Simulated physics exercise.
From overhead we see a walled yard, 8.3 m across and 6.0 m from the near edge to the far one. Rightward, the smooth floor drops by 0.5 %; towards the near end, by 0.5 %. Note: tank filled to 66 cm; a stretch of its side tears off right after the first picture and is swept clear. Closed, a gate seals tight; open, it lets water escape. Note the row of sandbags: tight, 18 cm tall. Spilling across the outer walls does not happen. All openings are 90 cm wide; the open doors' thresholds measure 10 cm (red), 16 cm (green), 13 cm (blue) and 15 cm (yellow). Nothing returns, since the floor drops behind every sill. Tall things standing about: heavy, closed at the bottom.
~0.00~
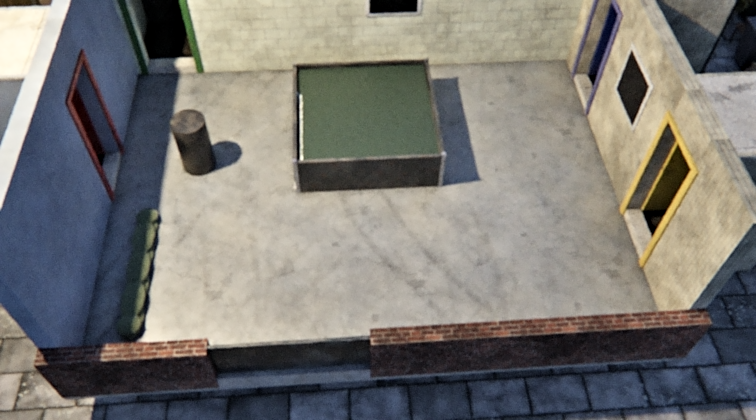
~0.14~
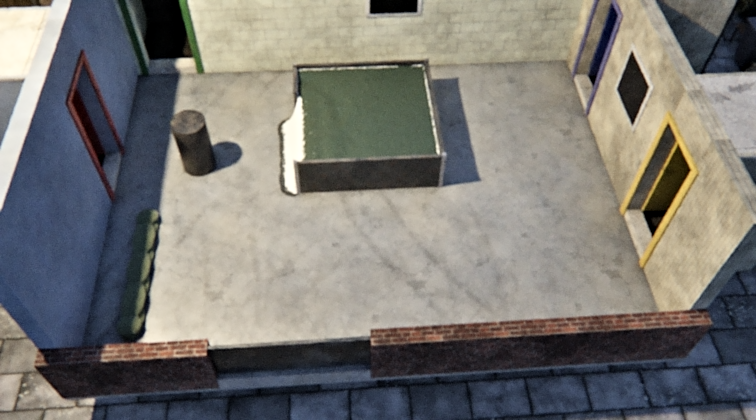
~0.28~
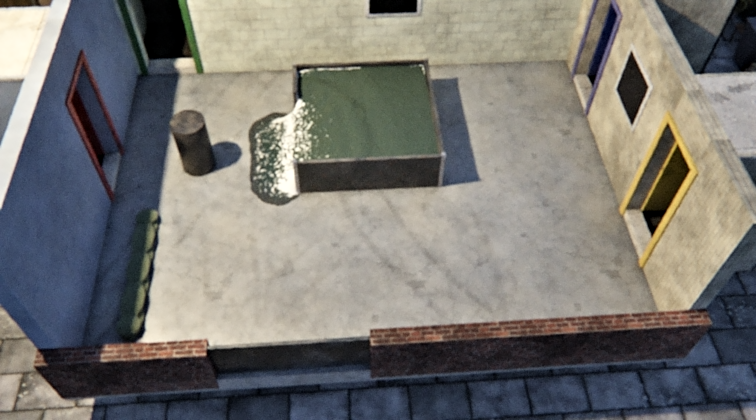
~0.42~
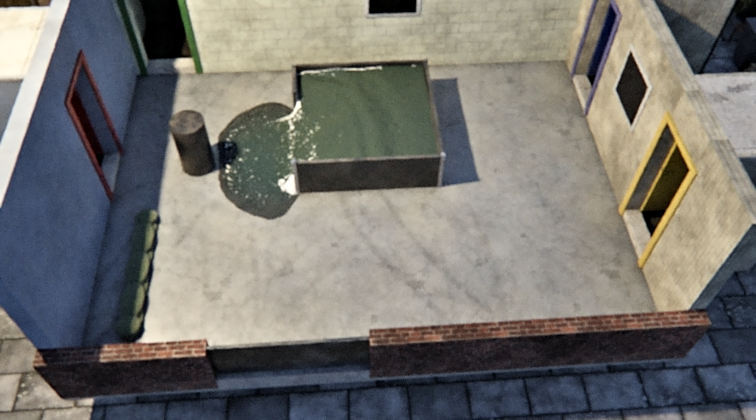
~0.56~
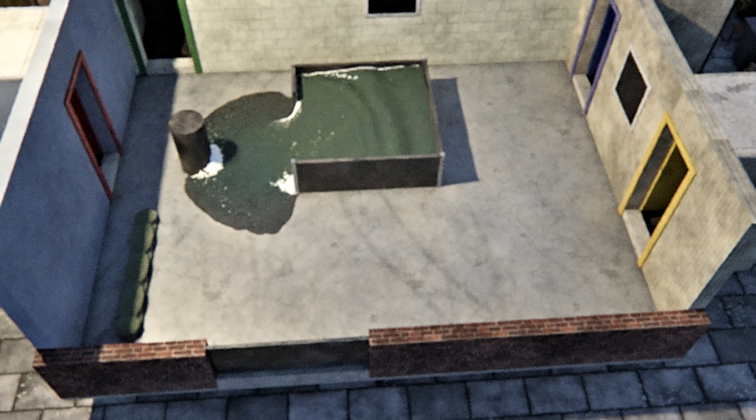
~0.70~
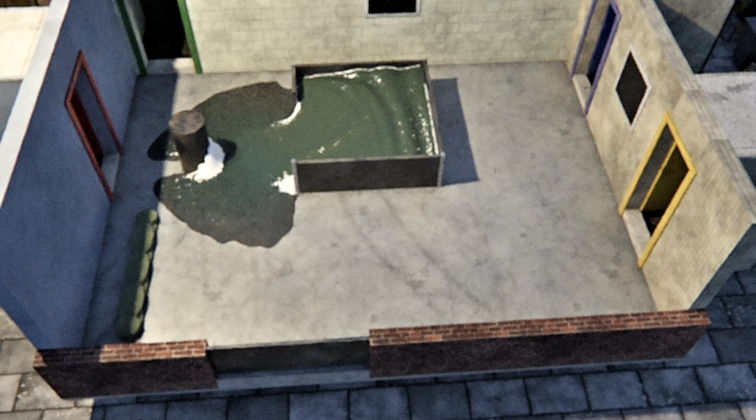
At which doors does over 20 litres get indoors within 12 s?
In the end watch the red door: It will outstrip the limit. Watch the green door: It will outstrip the limit. Watch the blue door: It will not outstrip the limit. Watch the yellow door: It will not outstrip the limit.
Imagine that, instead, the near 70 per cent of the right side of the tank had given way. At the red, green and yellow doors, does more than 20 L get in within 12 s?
Note: Red short of the mark, green short of the mark, yellow beyond the mark.
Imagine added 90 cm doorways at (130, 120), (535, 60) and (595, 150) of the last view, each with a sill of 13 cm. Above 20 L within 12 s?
Check each in turn: The first succeeds, the second fails, the third fails.
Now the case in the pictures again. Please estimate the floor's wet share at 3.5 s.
Wet share: About 40 %.
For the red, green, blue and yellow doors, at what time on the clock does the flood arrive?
So red at 1.1 s, green at 1.3 s, blue at 7.0 s, and yellow at 6.5 s.
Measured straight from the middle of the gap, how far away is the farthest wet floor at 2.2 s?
I'd say around 4.8 m from the gap.
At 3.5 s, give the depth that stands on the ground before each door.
Depths in centimetres - red: 12, green: 24, blue: 0, yellow: 0.
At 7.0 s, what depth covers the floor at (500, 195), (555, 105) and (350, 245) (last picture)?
Spot by spot: Some 2, 2, then 1 cm.
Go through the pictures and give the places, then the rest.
The first picture shows the tank at (365, 111) is whole and still, 66 cm deep.
In the second picture, water pours out at (299, 145) and has run 0.9 m, to (288, 122); typically 10 cm deep outside, 66 cm at the tank's back.
In the third picture, the front is at (261, 123), 1.1 m from the gap at (299, 148); 1.3 m2 of floor is under water; 66 cm left at the back of the tank.
In the fourth picture, the front is at (237, 122), 1.4 m from the gap at (298, 148); 2.6 m2 of floor is under water; 66 cm left at the back of the tank.
In the fifth picture, the front is at a hidden place, 2.0 m from the gap at (298, 148); 4.2 m2 of floor is under water; 66 cm left at the back of the tank.
In the sixth picture, water pours out at (298, 148) and has run 2.5 m, to (154, 150); typically 5 cm deep outside, 61 cm at the tank's back.
After 1.4 s water covers 25 % of the floor and is deepest (44 cm) near (226, 167); red door 11 cm at the sill, 2 L in, green door 3 cm at the sill, 0 L in, blue door not reached, yellow door not reached.
After 2.2 s water covers 30 % of the floor and is deepest (38 cm) near (216, 160); red door 17 cm at the sill, 8 L in, green door 28 cm at the sill, 7 L in, blue door not reached, yellow door not reached.
After 3.5 s water covers 40 % of the floor and is deepest (34 cm) near (77, 372); red door 12 cm at the sill, 28 L in, green door 24 cm at the sill, 71 L in, blue door not reached, yellow door not reached.
After 7.0 s water covers 85 % of the floor and is deepest (18 cm) near (89, 314); red door 13 cm at the sill, 55 L in, green door 11 cm at the sill, 95 L in, blue door 4 cm at the sill, 0 L in, yellow door 9 cm at the sill, 0 L in.
After 12.0 s water covers 95 % of the floor and is deepest (12 cm) near (643, 337); red door 9 cm at the sill, 59 L in, green door 6 cm at the sill, 95 L in, blue door 10 cm at the sill, 0 L in, yellow door 10 cm at the sill, 0 L in.
